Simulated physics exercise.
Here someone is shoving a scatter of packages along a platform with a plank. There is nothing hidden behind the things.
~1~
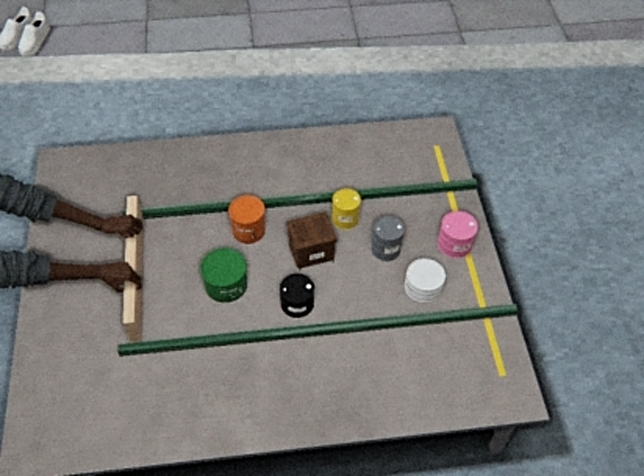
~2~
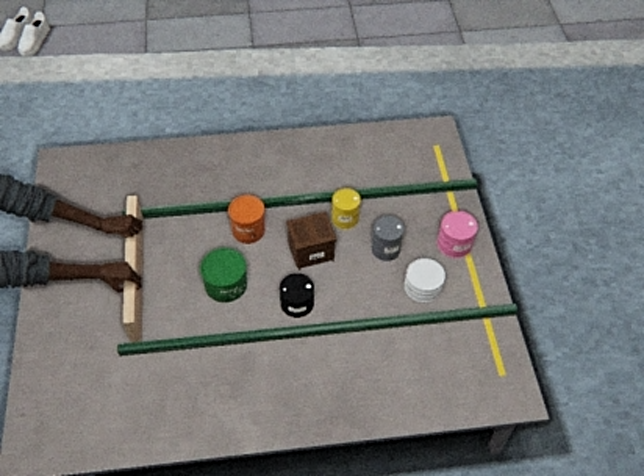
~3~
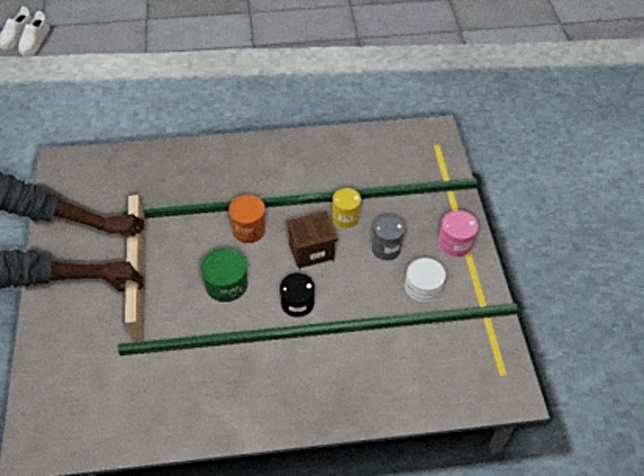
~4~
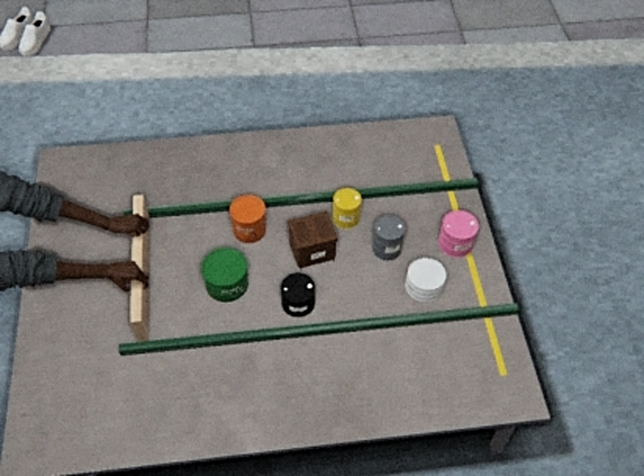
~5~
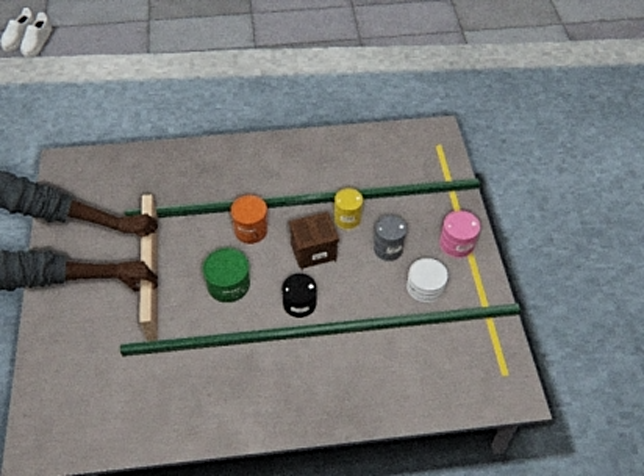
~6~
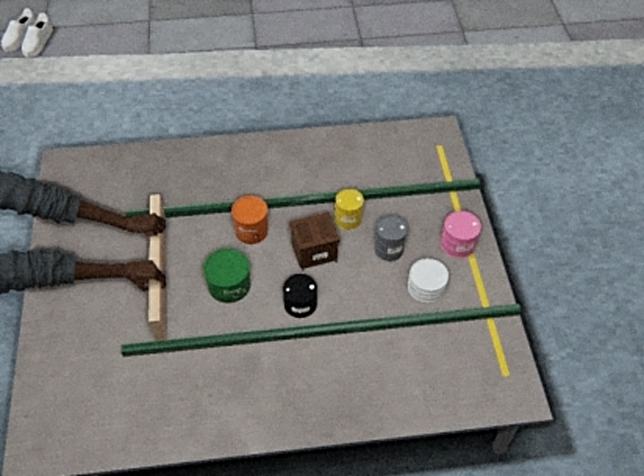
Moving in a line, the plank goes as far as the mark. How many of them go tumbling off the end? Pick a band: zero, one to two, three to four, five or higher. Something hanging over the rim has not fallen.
Band: Five or higher.
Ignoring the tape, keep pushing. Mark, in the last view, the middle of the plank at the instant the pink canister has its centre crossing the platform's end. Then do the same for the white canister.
At (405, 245) for the pink canister; at (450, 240) for the white canister.
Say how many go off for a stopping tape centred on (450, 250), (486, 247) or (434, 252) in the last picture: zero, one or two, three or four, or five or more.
In the order of the places given: One or two; five or more; just one or two.
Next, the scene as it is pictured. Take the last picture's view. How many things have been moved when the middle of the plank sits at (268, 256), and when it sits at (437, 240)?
Tally: 4; 8.
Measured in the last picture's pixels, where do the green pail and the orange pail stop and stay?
I'd put one at around (496, 251) and the other at around (477, 200).
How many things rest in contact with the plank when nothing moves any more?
Result: 3 in all.
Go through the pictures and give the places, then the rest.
Pink canister (457, 235); white canister (425, 281); grey canister (388, 239); plank (134, 268); tape (466, 249), in the first picture.
White canister (424, 280); orange pail (248, 220), in the second picture.
Grey canister (388, 238); plank (136, 267), in the third picture.
Pink canister (458, 234); green pail (226, 275), in the fourth picture.
White canister (427, 280); yellow canister (348, 209), in the fifth picture.
Pink canister (460, 235); white canister (428, 281); grey canister (391, 239); plank (158, 266); tape (469, 248), in the sixth picture.
Early on, none off yet; pink canister at rest near (460, 235); white canister at rest near (428, 281); grey canister at rest near (391, 239).
A while later, none off yet; pink canister at rest near (460, 235); white canister at rest near (428, 281); grey canister travelled a little near (405, 241).
Further along, none off yet; pink canister travelled about its own width near (504, 237); white canister travelled about its own width near (473, 280); grey canister travelled well along near (475, 244).
Finally, the number that fall off is five or more; lost, brown tote, yellow canister, grey canister, white canister and pink canister.
